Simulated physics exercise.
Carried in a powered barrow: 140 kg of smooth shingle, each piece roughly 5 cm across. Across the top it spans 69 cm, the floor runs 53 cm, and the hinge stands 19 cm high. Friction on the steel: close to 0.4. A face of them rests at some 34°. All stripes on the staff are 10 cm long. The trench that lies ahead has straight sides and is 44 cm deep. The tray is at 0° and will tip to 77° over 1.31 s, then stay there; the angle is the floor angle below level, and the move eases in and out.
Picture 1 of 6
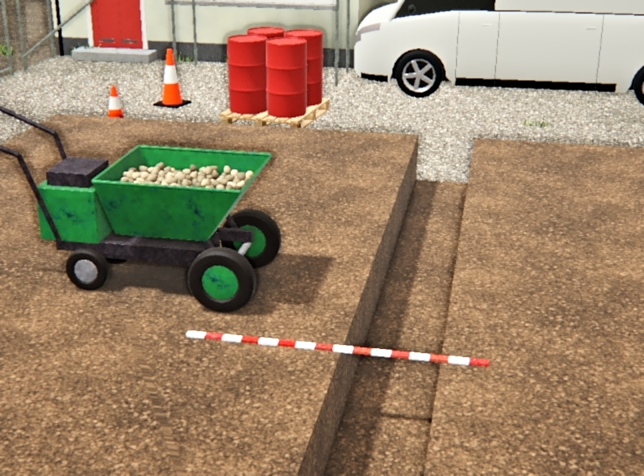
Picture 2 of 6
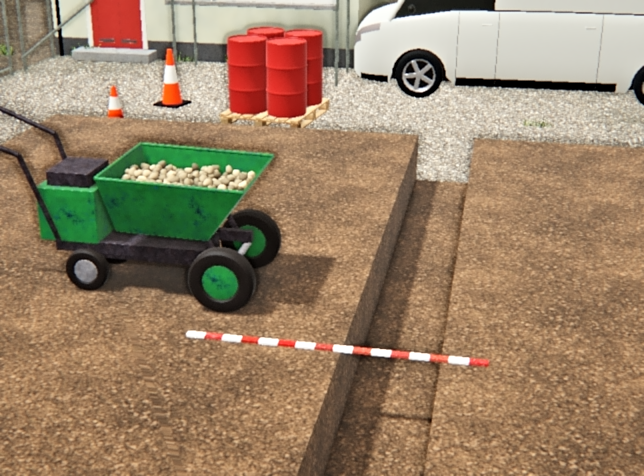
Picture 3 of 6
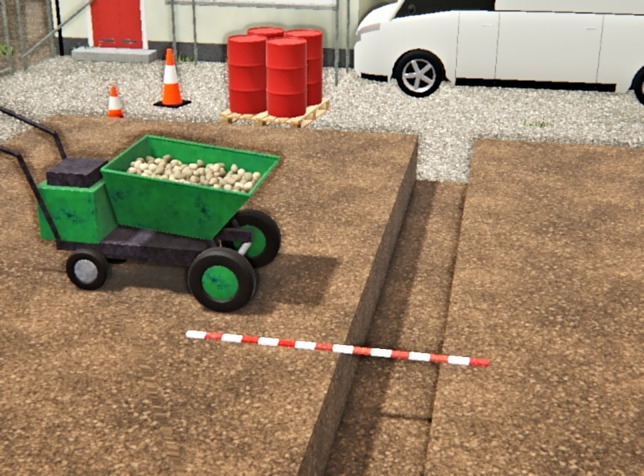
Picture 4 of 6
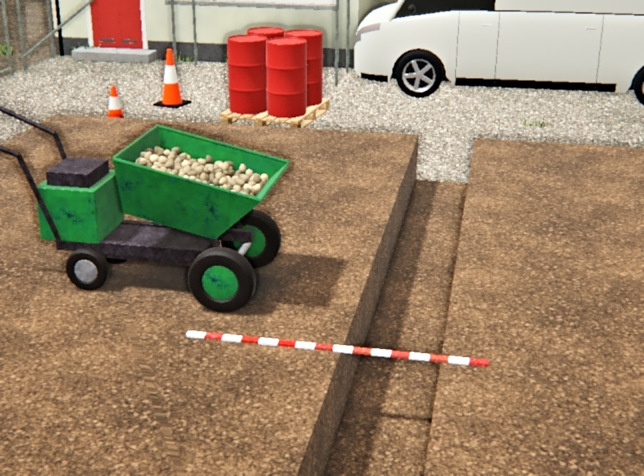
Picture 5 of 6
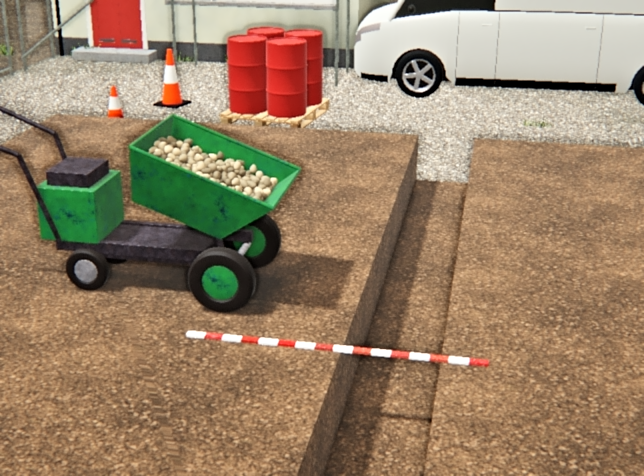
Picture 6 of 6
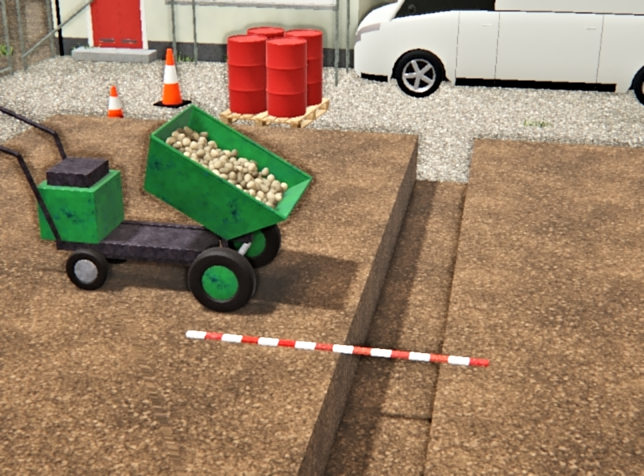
The green barrow's tray of pale stones tilts steadily down toward the right, its back rising.
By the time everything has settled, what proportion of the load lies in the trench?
About 88 percent of the load.
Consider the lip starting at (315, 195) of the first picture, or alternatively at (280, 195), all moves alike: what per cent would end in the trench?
From the first place around 75 per cent, from the other around 100.
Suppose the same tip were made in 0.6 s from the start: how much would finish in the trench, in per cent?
Close to 95 percent, then.
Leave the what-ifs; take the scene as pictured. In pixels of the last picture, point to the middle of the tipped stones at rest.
Resting centre: About (404, 359).
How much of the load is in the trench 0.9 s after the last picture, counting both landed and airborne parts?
Around 45 per cent of it.
Then, 0.4 s after the last picture the floor is at 65°, 100 % in the tray; the foremost stones are at (330, 252).
Then, 0.9 s after the last picture the floor is at 77°, 40 % in the tray, 13 % short of the trench, 47 % in the trench; the foremost stones are at (436, 384).
Then, 1.2 s after the last picture the floor is at 77°, 11 % in the tray, 16 % short of the trench, 74 % in the trench; the foremost stones are at (443, 351).
Then, 3.2 s after the last picture the floor is at 77°, 0 % in the tray, 12 % short of the trench, 88 % in the trench; the foremost stones are at (443, 349).
